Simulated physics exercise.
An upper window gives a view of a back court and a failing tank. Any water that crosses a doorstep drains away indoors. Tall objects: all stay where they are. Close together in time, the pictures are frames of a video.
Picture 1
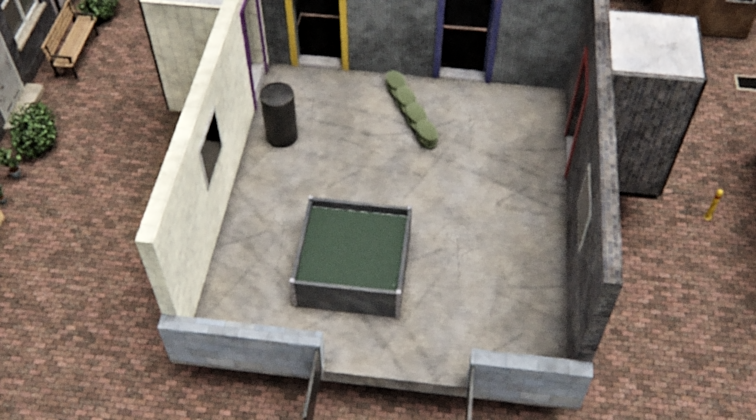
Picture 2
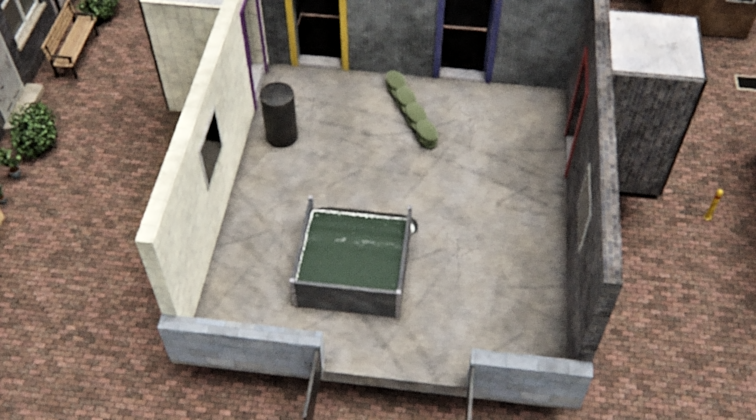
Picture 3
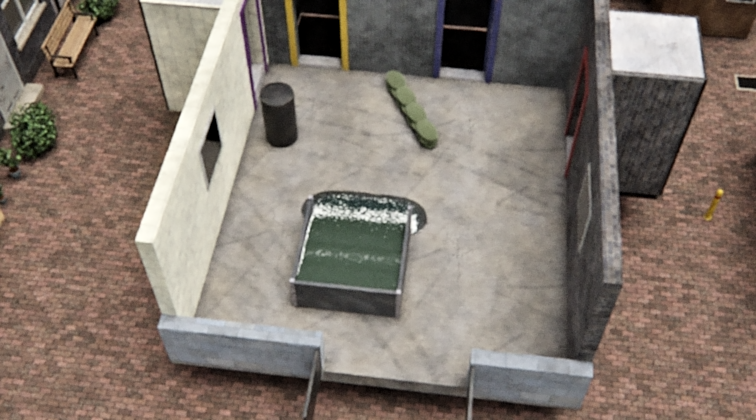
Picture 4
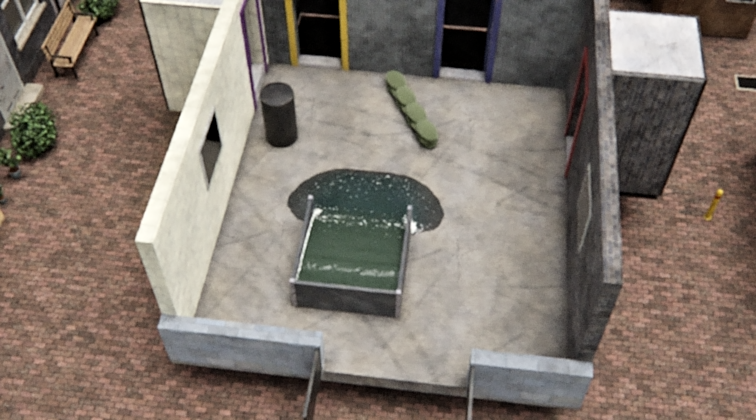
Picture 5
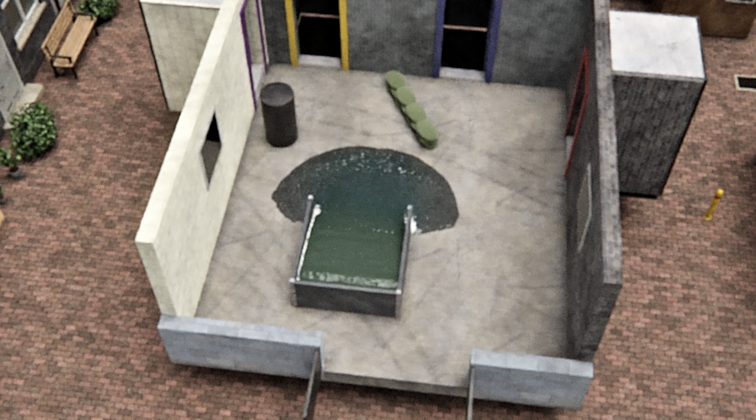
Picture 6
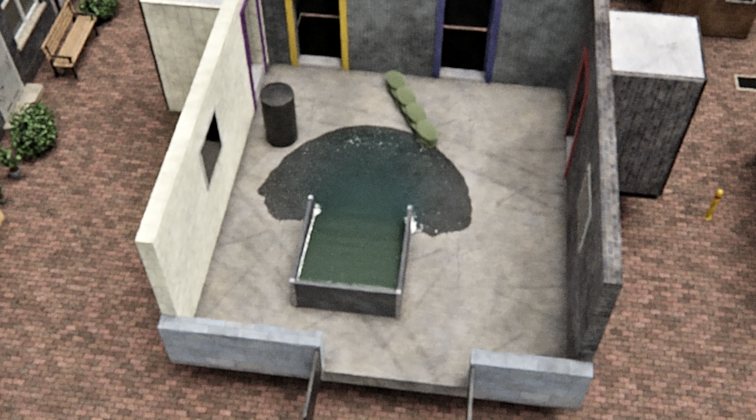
Dark green water pours from the far side of a square tank and spreads across the courtyard floor.
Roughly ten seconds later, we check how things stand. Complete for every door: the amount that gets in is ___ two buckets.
Blue door: At most; yellow door: More than; purple door: At most; red door: More than.
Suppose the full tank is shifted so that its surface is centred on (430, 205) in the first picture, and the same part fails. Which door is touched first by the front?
That would be the blue-painted one.
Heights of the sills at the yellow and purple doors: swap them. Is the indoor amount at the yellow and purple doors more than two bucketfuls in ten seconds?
Yellow: Falls short; purple: Overflows.
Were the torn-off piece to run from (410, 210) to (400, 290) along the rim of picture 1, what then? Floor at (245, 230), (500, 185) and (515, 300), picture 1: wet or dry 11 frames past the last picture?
One by one: Unsoaked; waterlogged; waterlogged.
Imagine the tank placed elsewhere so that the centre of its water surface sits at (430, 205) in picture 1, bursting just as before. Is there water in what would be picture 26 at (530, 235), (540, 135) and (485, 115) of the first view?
Parched, soaked, soaked.
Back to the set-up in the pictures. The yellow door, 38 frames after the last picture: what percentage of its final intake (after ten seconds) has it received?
It would be roughly 100 percent of the ten-second total.
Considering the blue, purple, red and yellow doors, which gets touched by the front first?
It's the yellow door.
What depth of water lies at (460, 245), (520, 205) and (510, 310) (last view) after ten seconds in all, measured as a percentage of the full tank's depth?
Some 4, 4 and 4 in a hundred.
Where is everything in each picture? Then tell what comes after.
In the first picture, the tank at (353, 246) is whole and still.
In the second picture, water pours out on the tank's far side and has run to (414, 230).
In the third picture, water pours out on the tank's far side and has run to (420, 214).
In the fourth picture, the front is at (420, 187), out from the gap on the tank's far side.
In the fifth picture, the front is at (407, 157), out from the gap on the tank's far side.
In the sixth picture, water pours out on the tank's far side and has run to (395, 132).
A moment on, water covers 30 % of the floor; the blue door not reached, the yellow door not reached, the purple door not reached, the red door not reached.
Next, water covers 45 % of the floor; the blue door wet at the sill, nothing in, the yellow door under two buckets in, the purple door not reached, the red door not reached.
Then, water covers 50 % of the floor; the blue door wet at the sill, nothing in, the yellow door far over two buckets in, the purple door wet at the sill, nothing in, the red door under two buckets in.
Later, water covers 70 % of the floor; the blue door wet at the sill, nothing in, the yellow door far over two buckets in, the purple door wet at the sill, nothing in, the red door over two buckets in.
In the end, water covers 90 % of the floor; the blue door wet at the sill, nothing in, the yellow door far over two buckets in, the purple door wet at the sill, nothing in, the red door over two buckets in.
